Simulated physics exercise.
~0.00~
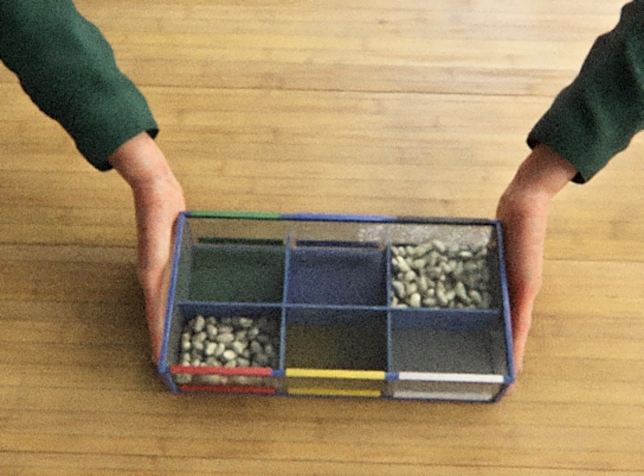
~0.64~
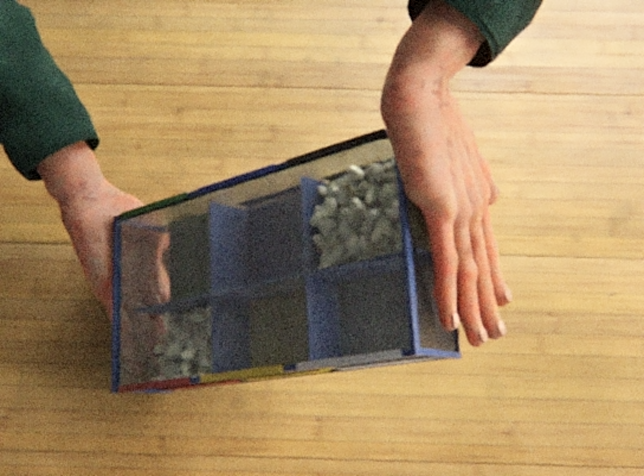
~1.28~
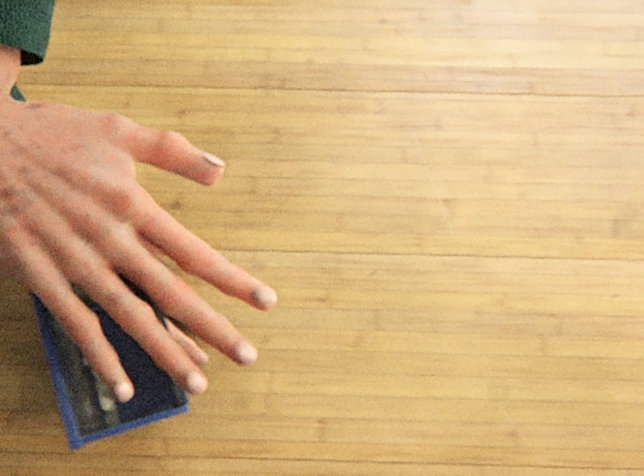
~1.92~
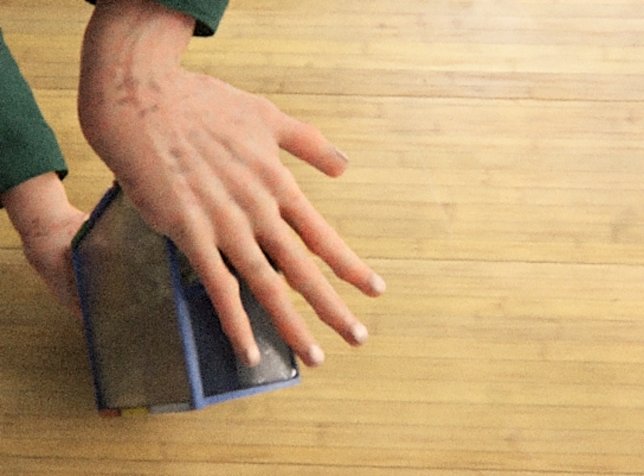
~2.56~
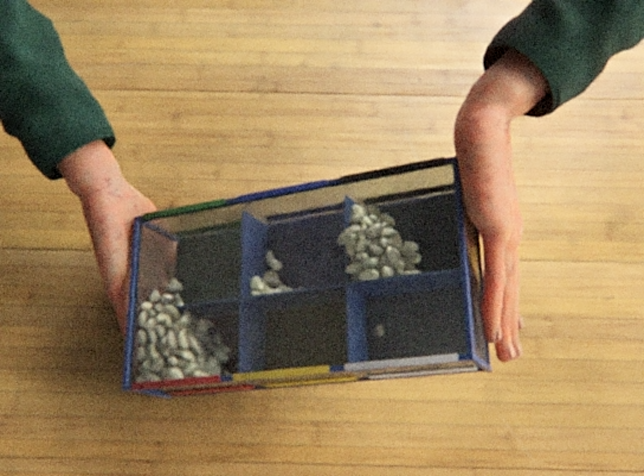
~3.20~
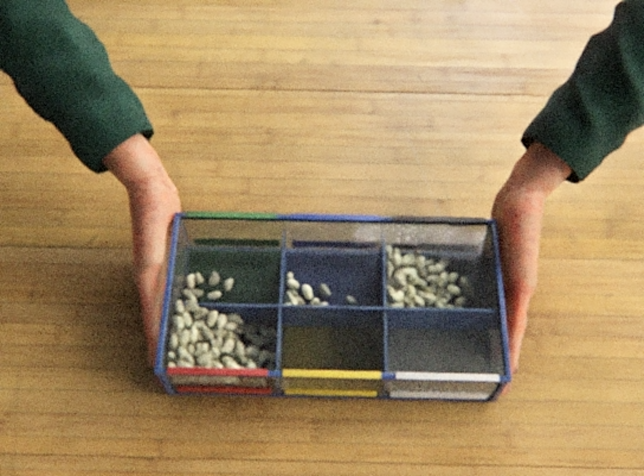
A clear-lidded box with six compartments, holding white beans in the red and black ones, was tipped steeply up to the left by two hands, then lowered flat, leaving most beans in those two and a few in the blue and green.
